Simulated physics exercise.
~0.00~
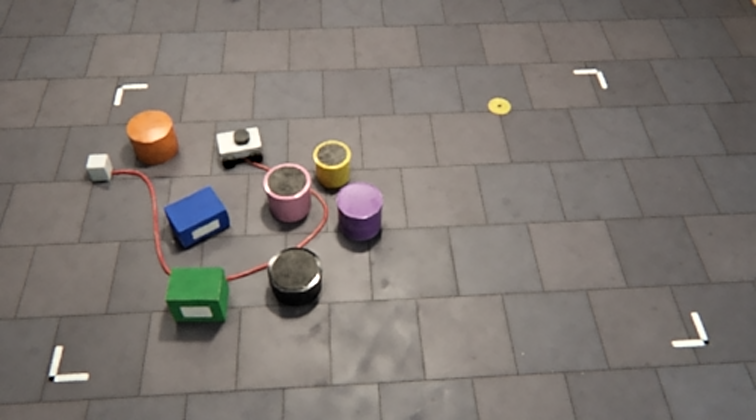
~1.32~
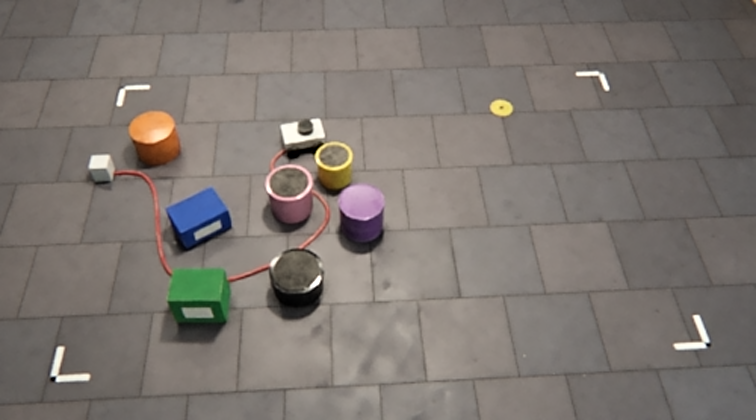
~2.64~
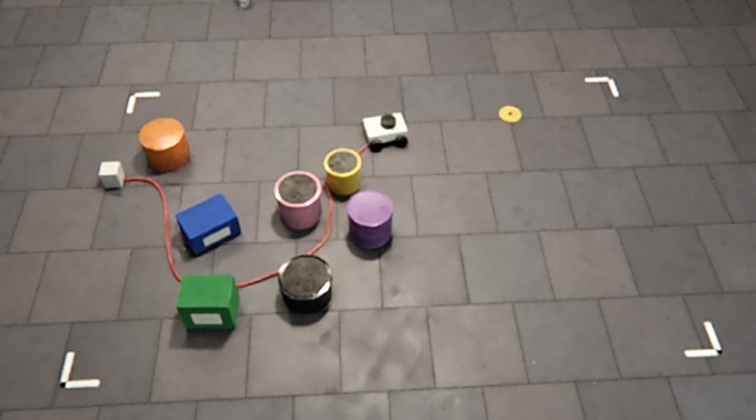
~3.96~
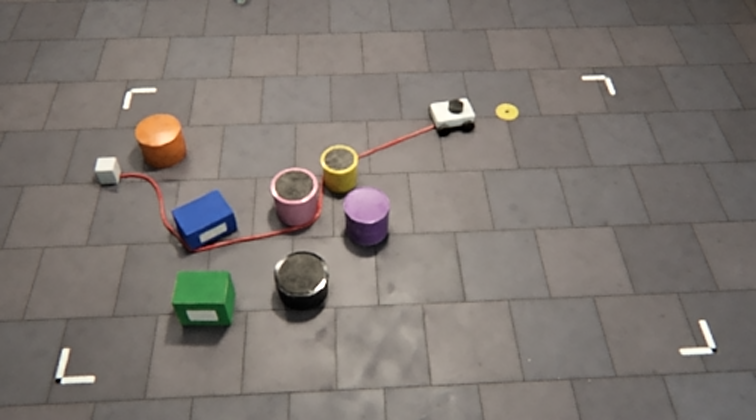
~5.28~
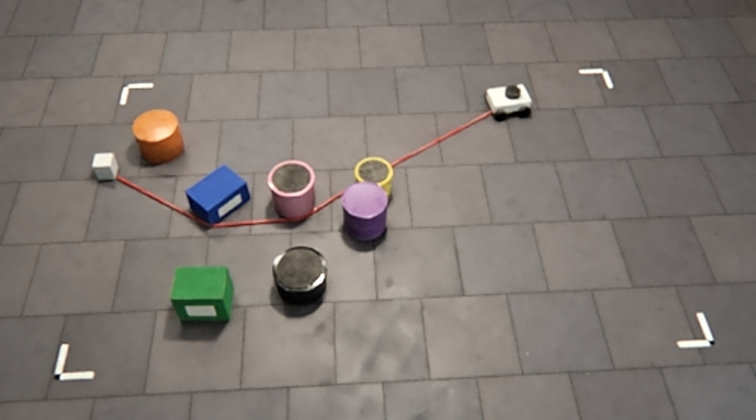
A small white cart trailing a red lead stands among coloured pots, tubs and boxes on a grey tiled floor, seen from above by a slightly swaying camera. The lead runs from a pale block at the left, past the blue and green boxes and the black, pink, purple and yellow containers, with an orange tub nearby. The cart rolls right, passing behind the yellow pot towards a yellow disc. The lead pulls in, leaving the green box and black pot behind. As it straightens, the blue box and yellow pot shift, and the cart ends at the disc's spot, lead taut.
